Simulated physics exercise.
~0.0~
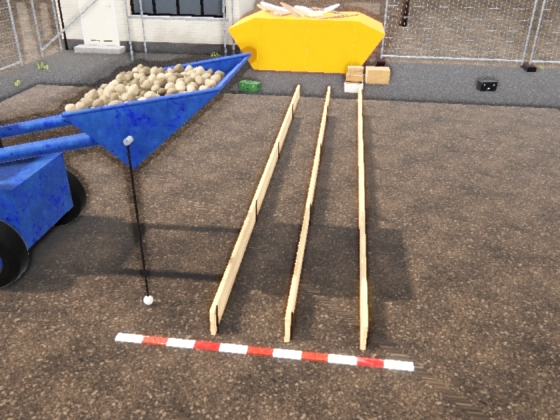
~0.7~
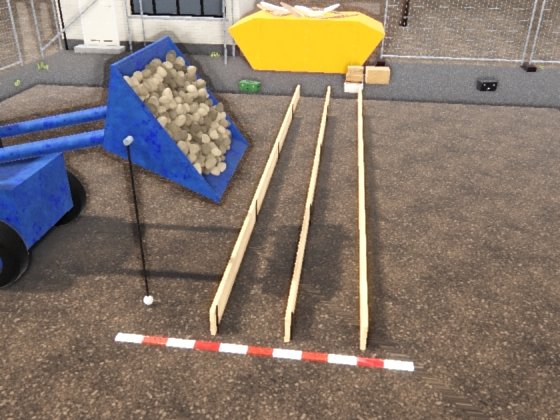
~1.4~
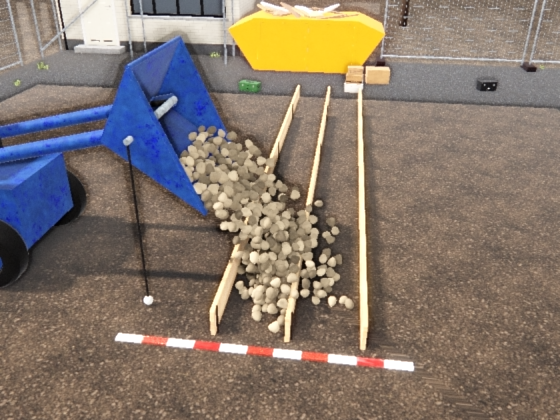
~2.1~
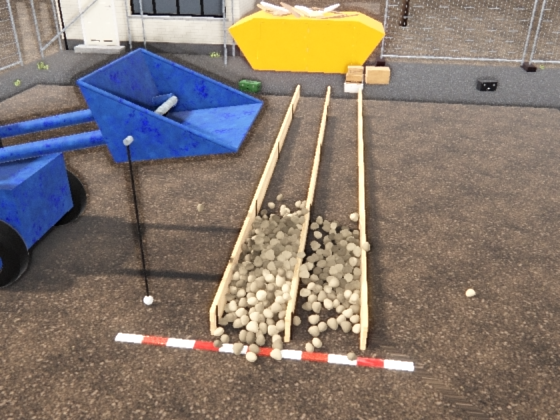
A blue loader bucket full of rounded stones tipped forward and spilled its load to the right, over the wooden boards on the ground, then swung back up empty, leaving most stones in the nearer bay and fewer in the farther one.
